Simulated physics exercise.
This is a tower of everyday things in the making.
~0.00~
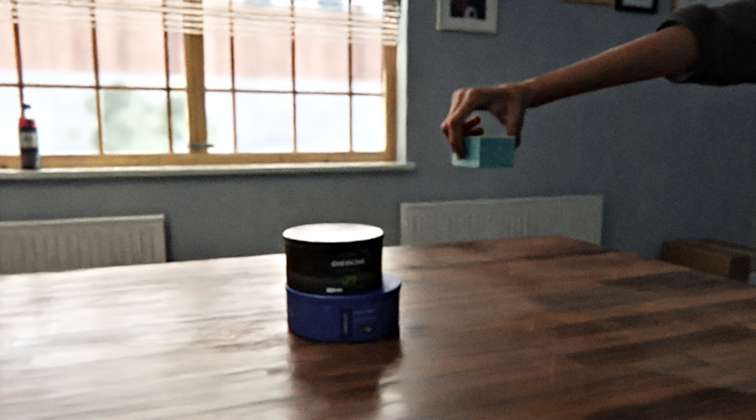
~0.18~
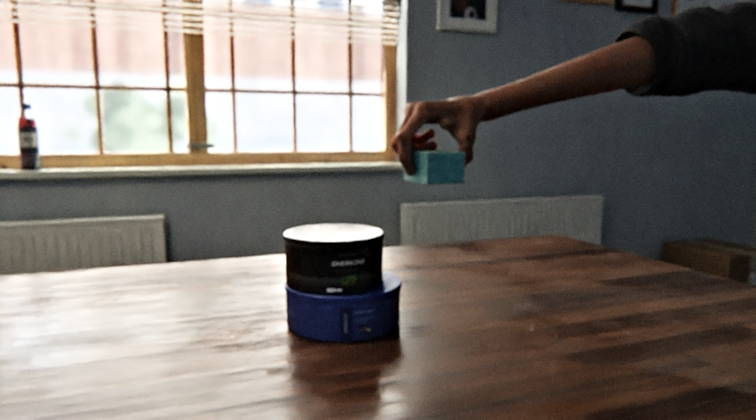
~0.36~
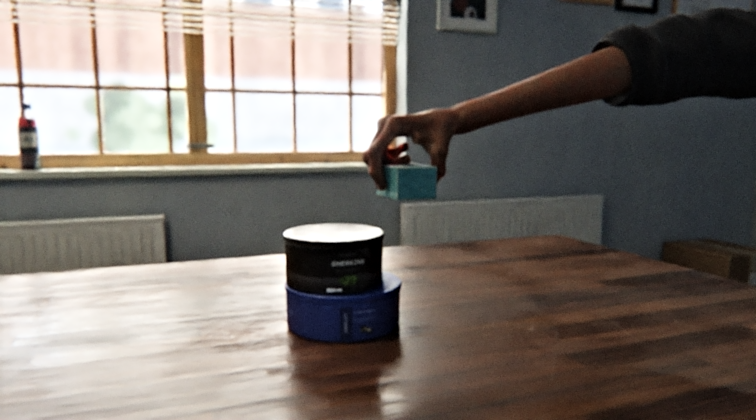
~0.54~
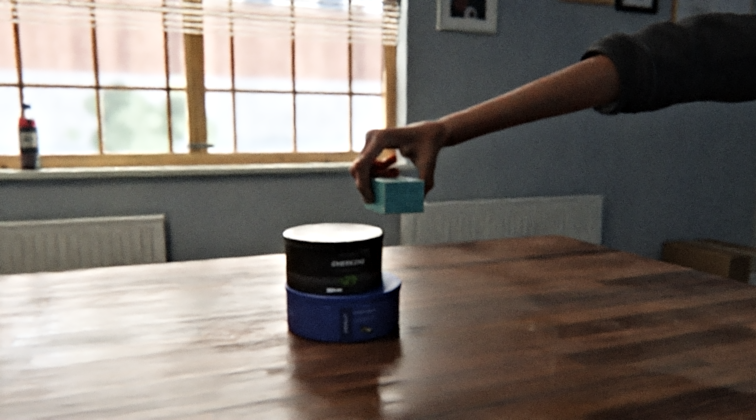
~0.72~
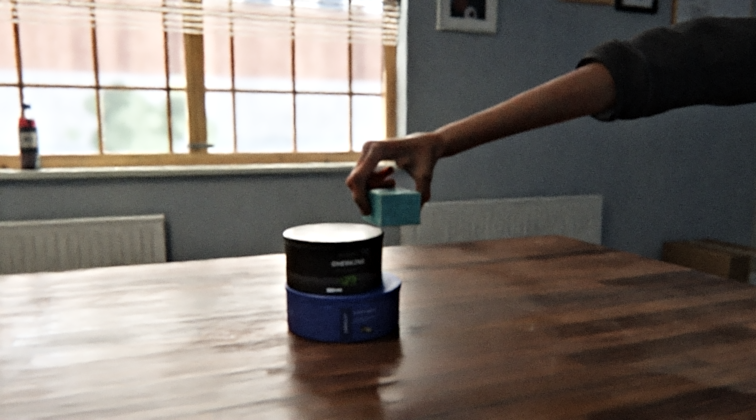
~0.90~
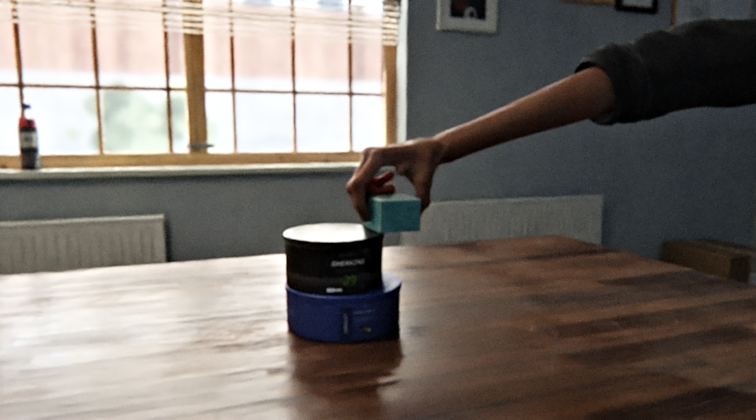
In a room with a wide window, a hand holding a turquoise block moves left and down above a wooden table, then sets the block at the right edge of a black tub stacked on a blue one, still gripping it.
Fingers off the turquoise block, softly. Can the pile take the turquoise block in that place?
Here the pile gives way.
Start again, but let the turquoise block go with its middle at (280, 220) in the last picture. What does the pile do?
Then it gives way.
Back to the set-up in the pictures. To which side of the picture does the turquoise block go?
It goes to the right.
By 1.20 s, turquoise block now fallen.
By 1.30 s, things are still on the move.
When it is over (2.0 s), fallen, turquoise block; the other 2 as before. End places, in pixels of the last picture, turquoise block near (454, 294). The pile loses its balance.
